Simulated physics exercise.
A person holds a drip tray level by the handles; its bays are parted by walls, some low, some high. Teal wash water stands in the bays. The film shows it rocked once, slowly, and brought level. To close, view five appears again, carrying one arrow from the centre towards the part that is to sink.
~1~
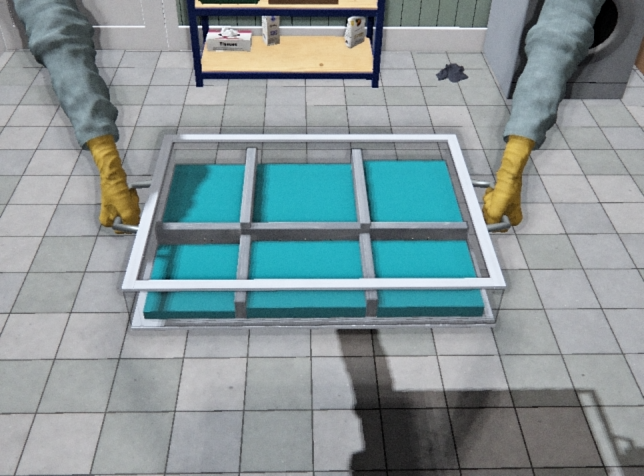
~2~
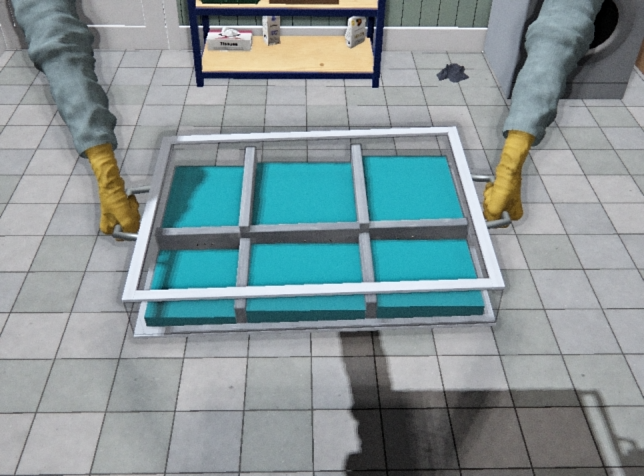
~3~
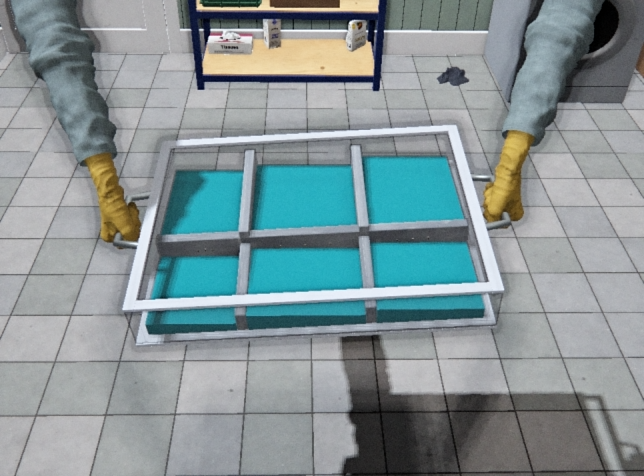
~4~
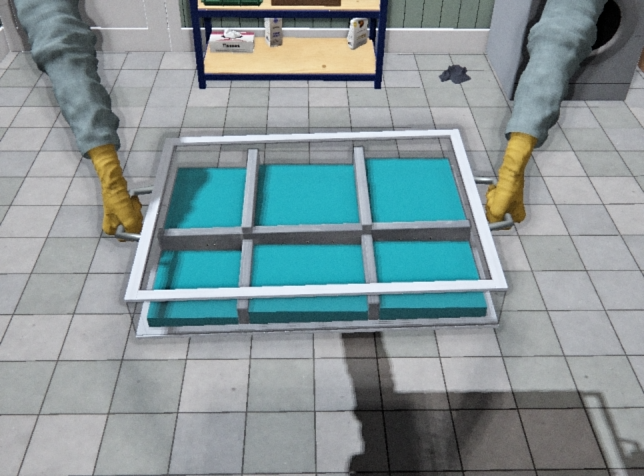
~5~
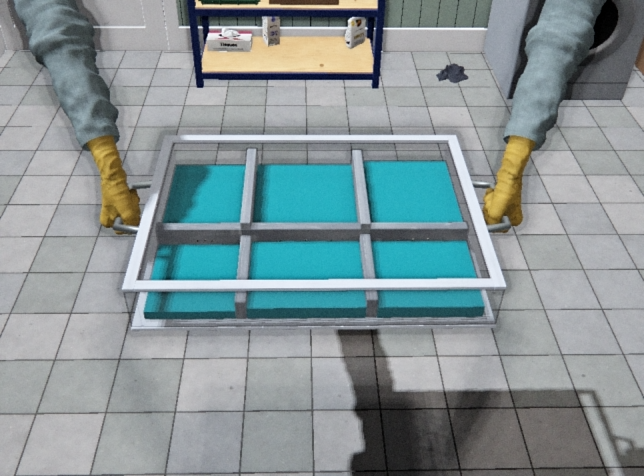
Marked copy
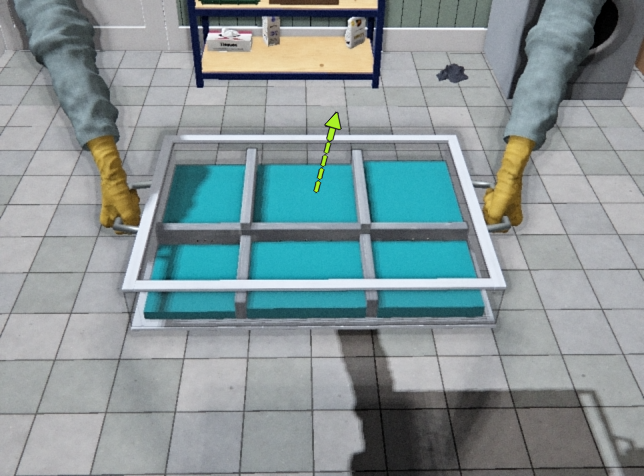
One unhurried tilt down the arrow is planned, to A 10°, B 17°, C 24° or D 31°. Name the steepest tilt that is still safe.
It is B.
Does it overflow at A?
No, not at all.
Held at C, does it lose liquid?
Yes.
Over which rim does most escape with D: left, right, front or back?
Over the back one.
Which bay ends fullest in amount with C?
It is the back right one.
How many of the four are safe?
Two of the four.
The tray is level; deepest in the back right bay, at (407, 194), shallowest in the front left.
Tipped about 3° down to the front left; no wall is crossed.
Tipped about 6° down to the front left; no wall is crossed.
Tipped about 3° down to the front left; no wall is crossed.
The tray is level; deepest in the back right bay, at (408, 194), shallowest in the front left.
The arrow ends at (335, 118).
Choosing A, nothing spills; the back right bay holds the most.
Choosing B, nothing spills; the back right bay holds the most.
Choosing C, about 16 % goes over the rim.
Choosing D, about 40 % goes over the rim.
